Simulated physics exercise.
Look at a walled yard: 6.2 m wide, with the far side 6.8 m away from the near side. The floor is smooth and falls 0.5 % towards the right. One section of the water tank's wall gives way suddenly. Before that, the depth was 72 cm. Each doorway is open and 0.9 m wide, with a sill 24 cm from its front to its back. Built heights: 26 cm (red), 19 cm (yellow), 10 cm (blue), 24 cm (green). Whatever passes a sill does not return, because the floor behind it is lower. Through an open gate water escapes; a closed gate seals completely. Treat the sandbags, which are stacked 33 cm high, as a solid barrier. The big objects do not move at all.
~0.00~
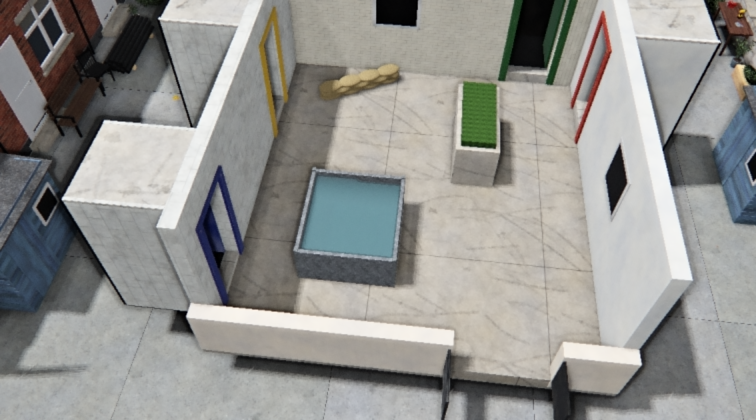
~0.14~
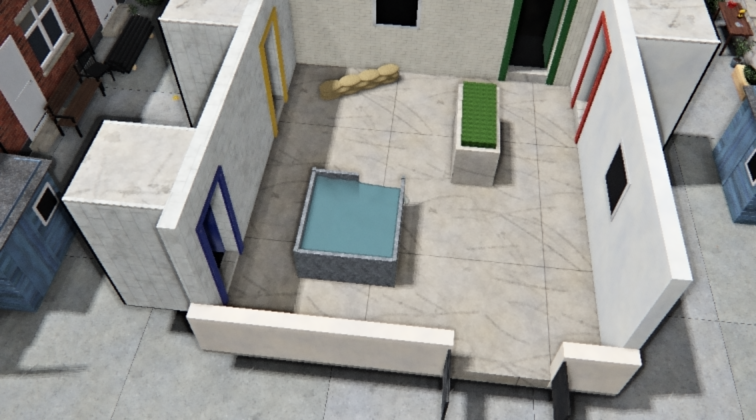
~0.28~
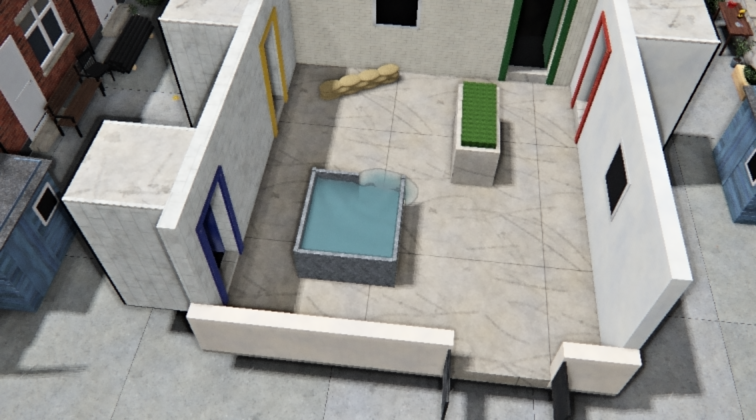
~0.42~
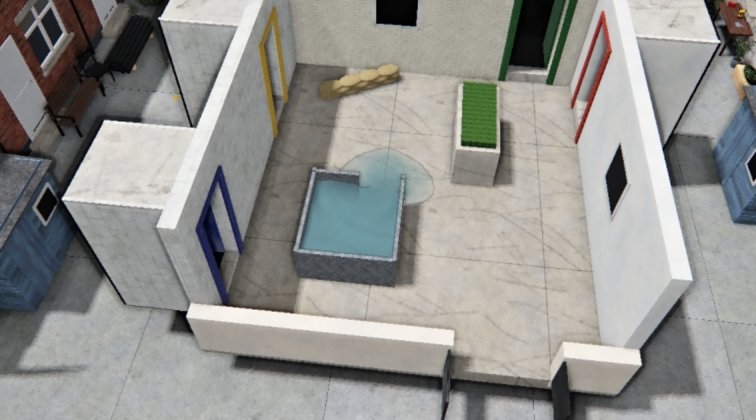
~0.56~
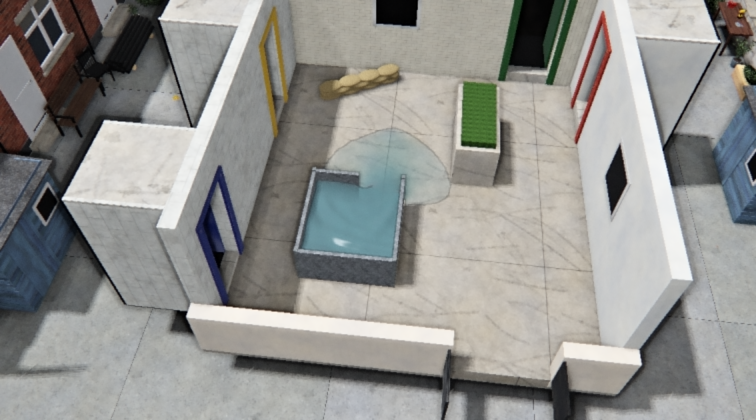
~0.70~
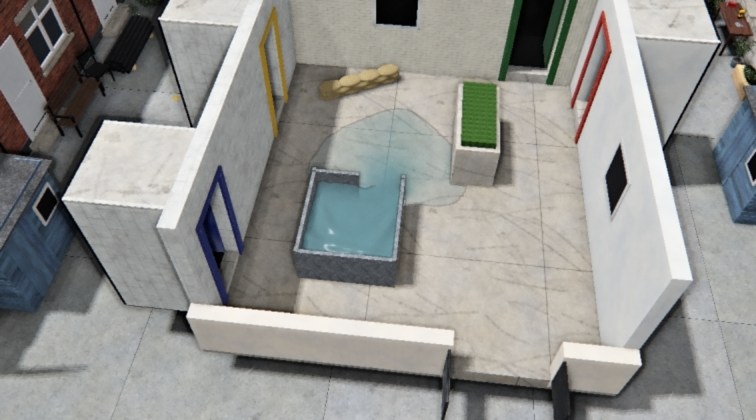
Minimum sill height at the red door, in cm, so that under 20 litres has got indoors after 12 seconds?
Approx. 11 cm.
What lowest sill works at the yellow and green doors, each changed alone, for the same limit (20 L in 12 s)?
About 8.0 cm at yellow and 6.5 cm at green.
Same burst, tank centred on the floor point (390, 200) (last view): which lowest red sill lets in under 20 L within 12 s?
11.0 cm or thereabouts.
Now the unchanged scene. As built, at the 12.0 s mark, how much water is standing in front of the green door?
Lab note: Depth approx. 7.0 cm.
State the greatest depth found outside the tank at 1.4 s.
Up to some 34 cm.
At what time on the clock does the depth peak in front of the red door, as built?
I'd guess close to 4.5 seconds.
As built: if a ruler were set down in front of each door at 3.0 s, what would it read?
In cm: Red 4, yellow 9, blue 0, green 7.
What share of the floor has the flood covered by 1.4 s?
Approximately 25 % of it.
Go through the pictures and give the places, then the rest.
In the first frame, the water tank at (352, 215) is whole and still, 72 cm deep; the red door at (588, 87) is dry.
In the second frame, water pours out on the far side and has run 0.4 m, to a hidden place; about 9 cm deep outside, 72 cm at the back.
In the third frame, water pours out on the far side and has run 0.8 m, to (379, 172); about 11 cm deep outside, 72 cm at the back.
In the fourth frame, water pours out on the far side and has run 1.4 m, to (382, 152); about 7 cm deep outside, 71 cm at the back.
In the fifth frame, the front is at (388, 131), 2.0 m from the gap on the far side; 3.3 m2 of floor is wet, 63 cm left at the back.
In the sixth frame, water pours out on the far side and has run 2.6 m, to (393, 111); about 4 cm deep outside, 60 cm at the back; the red door at (588, 87), 4.7 m from the gap, is still 2.8 m from the nearest water.
After 1.4 s water covers 25 % of the floor, deepest (34 cm) near (382, 198); it has not reached the red door.
After 3.0 s water covers 35 % of the floor, deepest (27 cm) near (398, 75); it has not reached the red door.
After 12.0 s water covers 95 % of the floor, deepest (8 cm) near (568, 89); 7 cm at the red door, 0 litres in over its 26 cm sill.
At the red door as built, the water arrived by 3.1 s and peaked near 15 cm at 4.6 s.
With a sill of 9 cm, 42 litres would have come in within the 12 s; with 12 cm, 12 litres. So under 20 litres takes about 11 cm.
